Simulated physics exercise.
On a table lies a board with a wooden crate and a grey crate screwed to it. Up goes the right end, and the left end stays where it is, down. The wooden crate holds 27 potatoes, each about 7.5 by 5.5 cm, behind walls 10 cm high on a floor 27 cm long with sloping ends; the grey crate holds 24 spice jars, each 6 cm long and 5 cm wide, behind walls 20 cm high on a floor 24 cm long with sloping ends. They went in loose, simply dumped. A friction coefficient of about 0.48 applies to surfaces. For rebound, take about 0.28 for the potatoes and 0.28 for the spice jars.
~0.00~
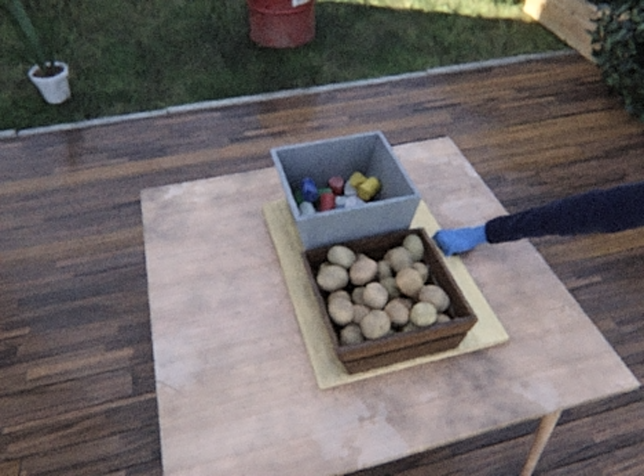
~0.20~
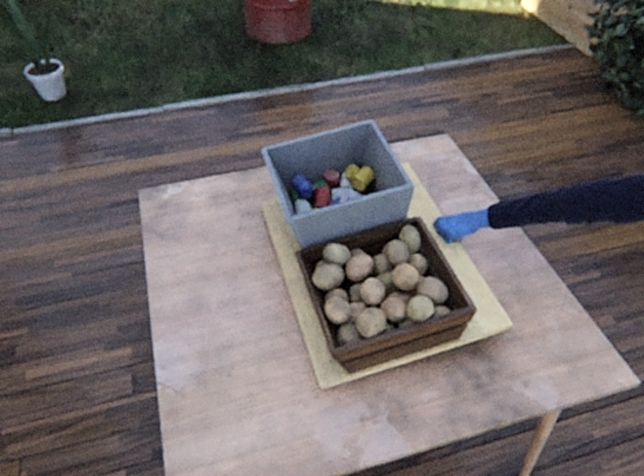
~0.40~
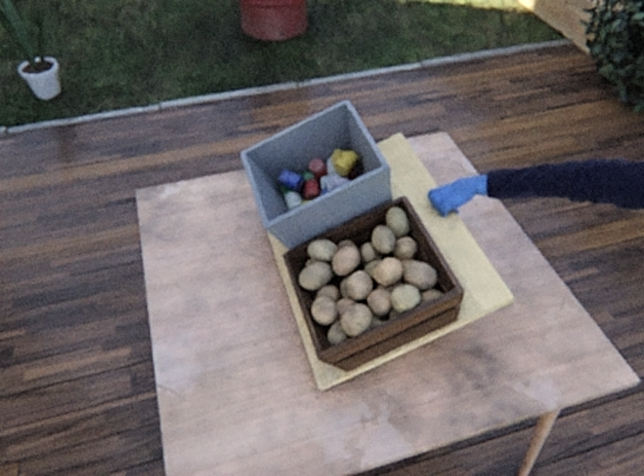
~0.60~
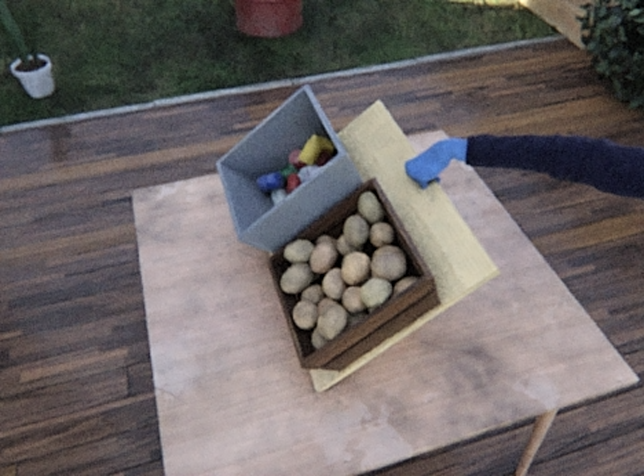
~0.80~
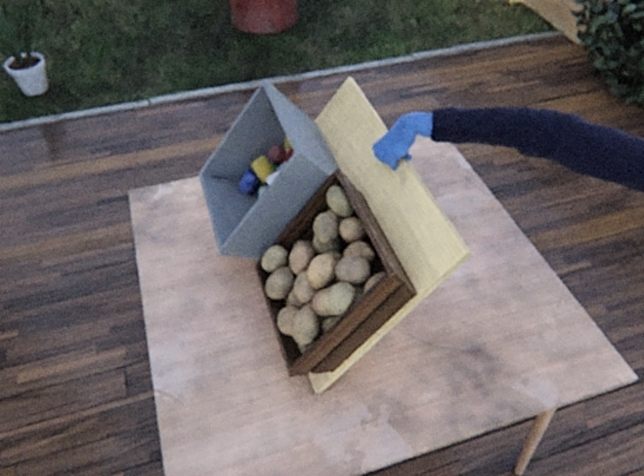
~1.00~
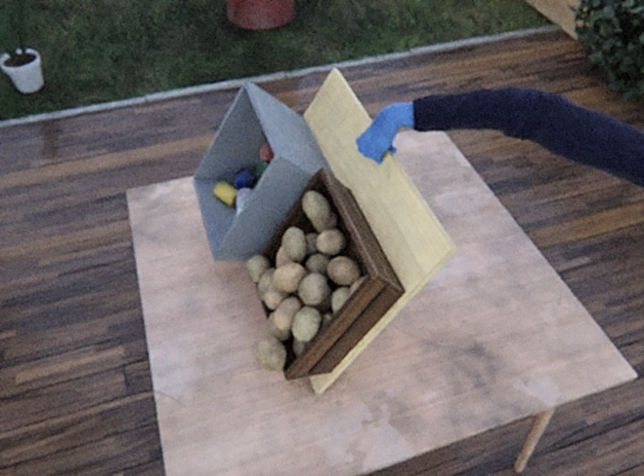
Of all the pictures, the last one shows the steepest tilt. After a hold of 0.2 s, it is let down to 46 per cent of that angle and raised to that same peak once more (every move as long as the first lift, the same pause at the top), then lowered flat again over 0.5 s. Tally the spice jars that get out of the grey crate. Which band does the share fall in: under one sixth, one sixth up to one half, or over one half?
Under one sixth.
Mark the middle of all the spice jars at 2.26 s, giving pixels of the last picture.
Their middle is around (303, 197).
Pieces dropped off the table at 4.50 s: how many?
The total is close to 0.
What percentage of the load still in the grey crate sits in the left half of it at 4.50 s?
Near 60 per cent.
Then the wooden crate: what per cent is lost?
Wooden crate: 30%.
After 1.56 s, tilt 48°; wooden crate 20 in, 7 out and grey crate 24 in, 0 out.
After 2.26 s, tilt 27°; wooden crate 19 in, 8 out and grey crate 24 in, 0 out.
After 3.24 s, tilt 57°; wooden crate 19 in, 8 out and grey crate 24 in, 0 out.
Final count (at 4.50 s), wooden crate 19 in, 8 out and grey crate 24 in, 0 out. Asked share, 0 of 24, 0 per cent.
